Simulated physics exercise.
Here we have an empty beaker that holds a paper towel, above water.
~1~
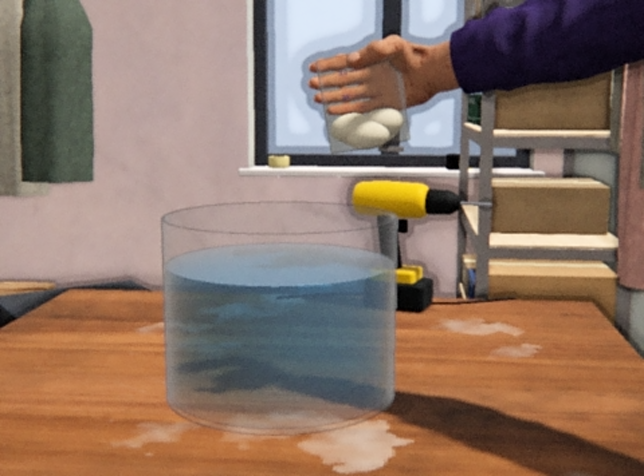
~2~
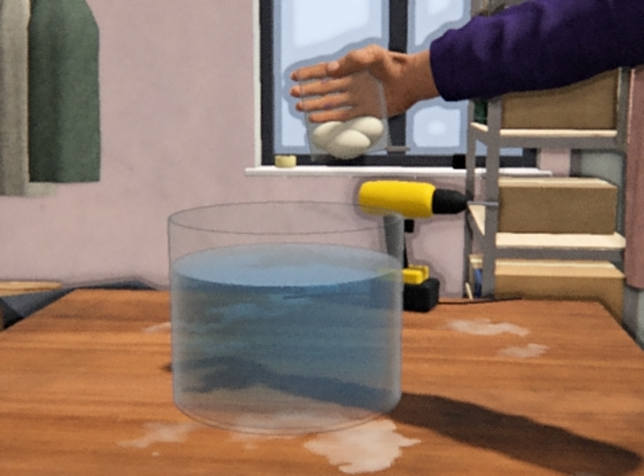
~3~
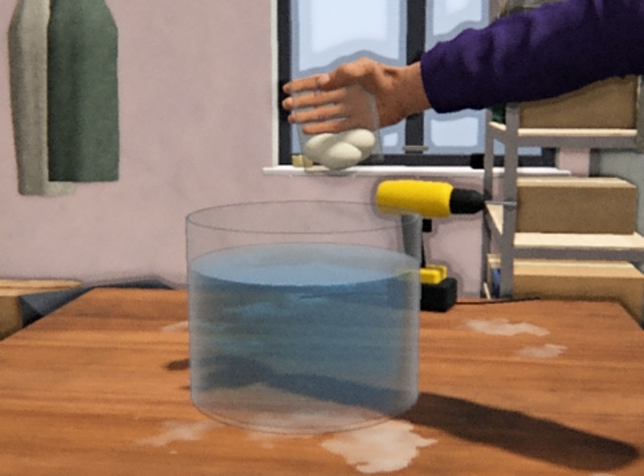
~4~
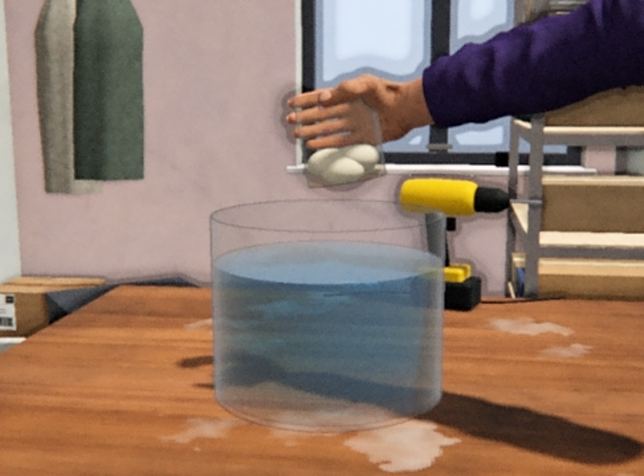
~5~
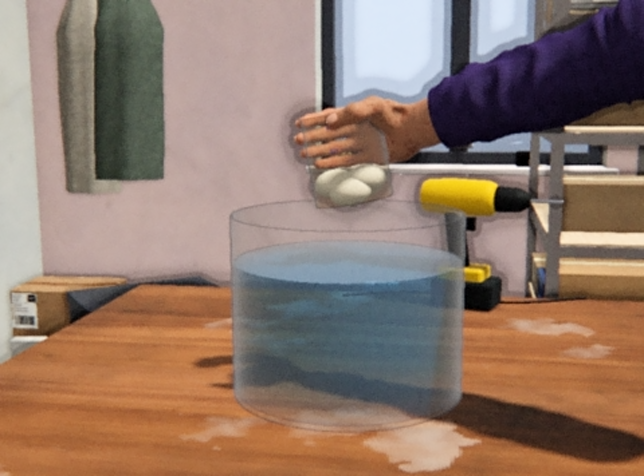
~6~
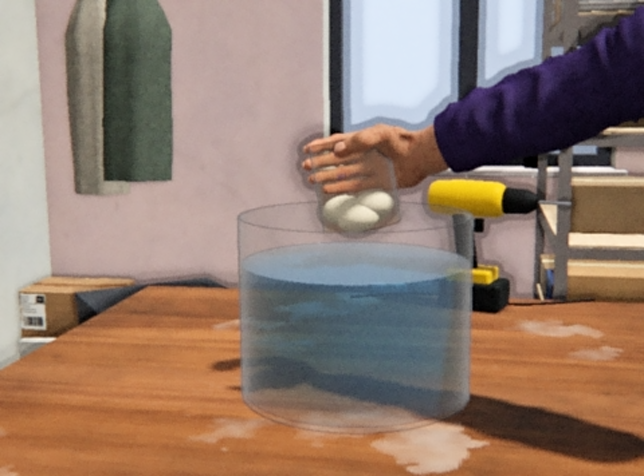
A hand in a purple sleeve lowering a clear container with rounded white contents toward water in a clear tub on a wooden table.
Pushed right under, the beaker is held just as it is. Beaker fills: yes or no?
Yes.
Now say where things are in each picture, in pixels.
Beaker (363, 100) mouth up; above the clear tub, in the first picture.
Beaker (344, 109) mouth up; paper towel (350, 140); coming down, in the second picture.
Beaker (337, 121) mouth up; lower, in the third picture.
Beaker (340, 136) mouth up; paper towel (345, 167); lower still, in the fourth picture.
Beaker (347, 156) mouth up; close to the surface, in the fifth picture.
Beaker (355, 183) mouth up; paper towel (360, 213); just over the surface, in the sixth picture.
Next, the beaker enters the water.
After that, water pours in as the air escapes.
Finally, the beaker is under, flooded, and the paper towel is wet.
